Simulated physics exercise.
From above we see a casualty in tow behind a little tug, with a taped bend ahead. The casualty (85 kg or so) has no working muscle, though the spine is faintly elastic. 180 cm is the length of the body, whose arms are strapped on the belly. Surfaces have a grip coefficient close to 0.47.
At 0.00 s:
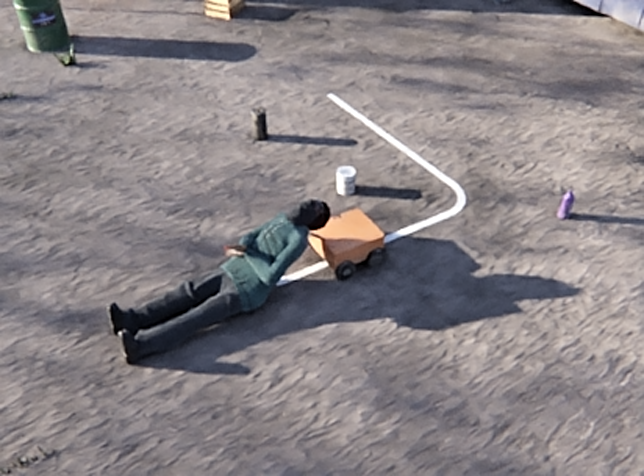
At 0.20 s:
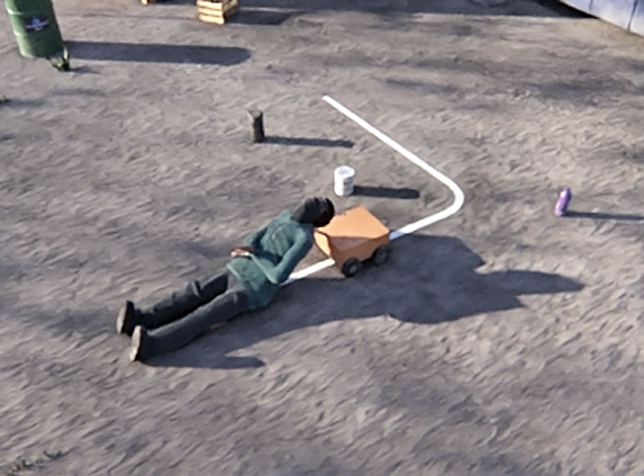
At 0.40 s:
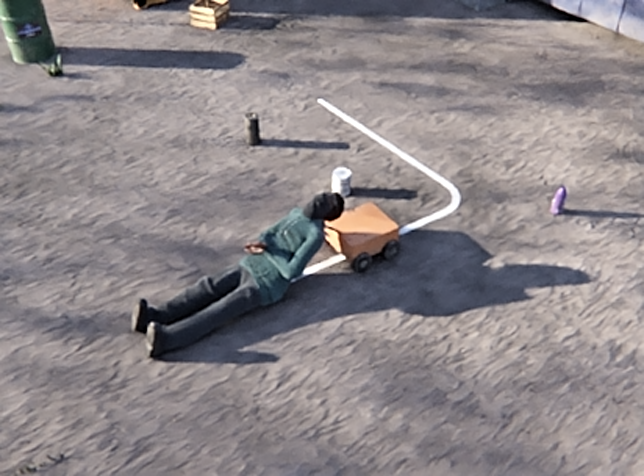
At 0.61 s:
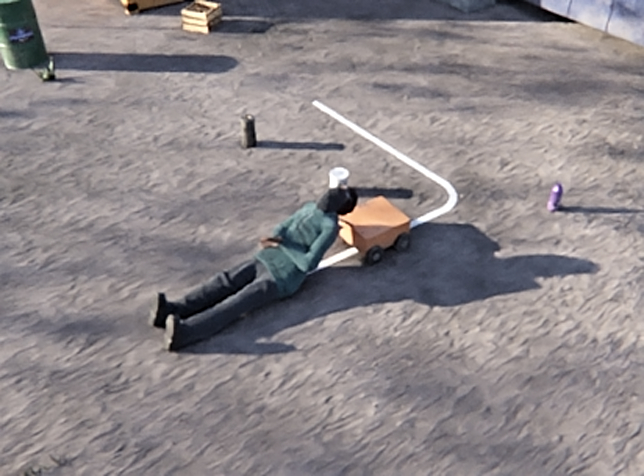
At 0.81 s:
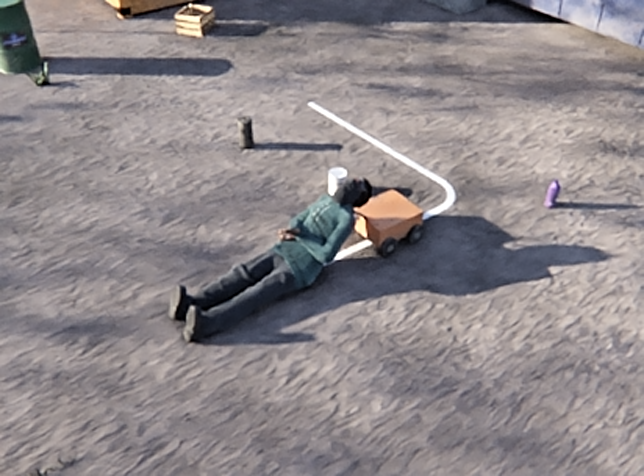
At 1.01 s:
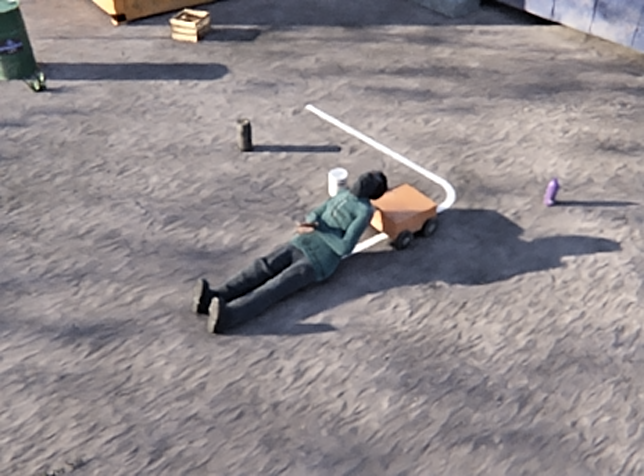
A small orange cart drags a limp person in green along a white taped line.
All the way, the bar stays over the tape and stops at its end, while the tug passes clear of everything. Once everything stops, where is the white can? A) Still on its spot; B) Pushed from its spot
Still on its spot (A).
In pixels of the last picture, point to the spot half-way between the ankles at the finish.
Around (374, 154).
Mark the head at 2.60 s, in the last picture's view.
Roughly (471, 140) in the last view.
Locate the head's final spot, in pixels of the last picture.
I'd expect it close to pixel (297, 55).
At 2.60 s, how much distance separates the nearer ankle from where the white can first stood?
The gap is about 80 cm.
After 2.60 s the white can is where it stood, near (338, 183) in the last picture's view; the purple bottle where it stood; the nearer ankle is 84 cm from that spot.
After 3.40 s the white can is where it stood, near (338, 183) in the last picture's view; the purple bottle where it stood; the nearer ankle is 69 cm from that spot.
After 4.30 s the white can is where it stood, near (338, 183) in the last picture's view; the nearer ankle is 55 cm from that spot.
After 5.10 s the white can is where it stood, near (338, 183) in the last picture's view; the nearer ankle is 39 cm from that spot.
By 6.1 s, white can stays put; purple bottle stays put; black post stays put.
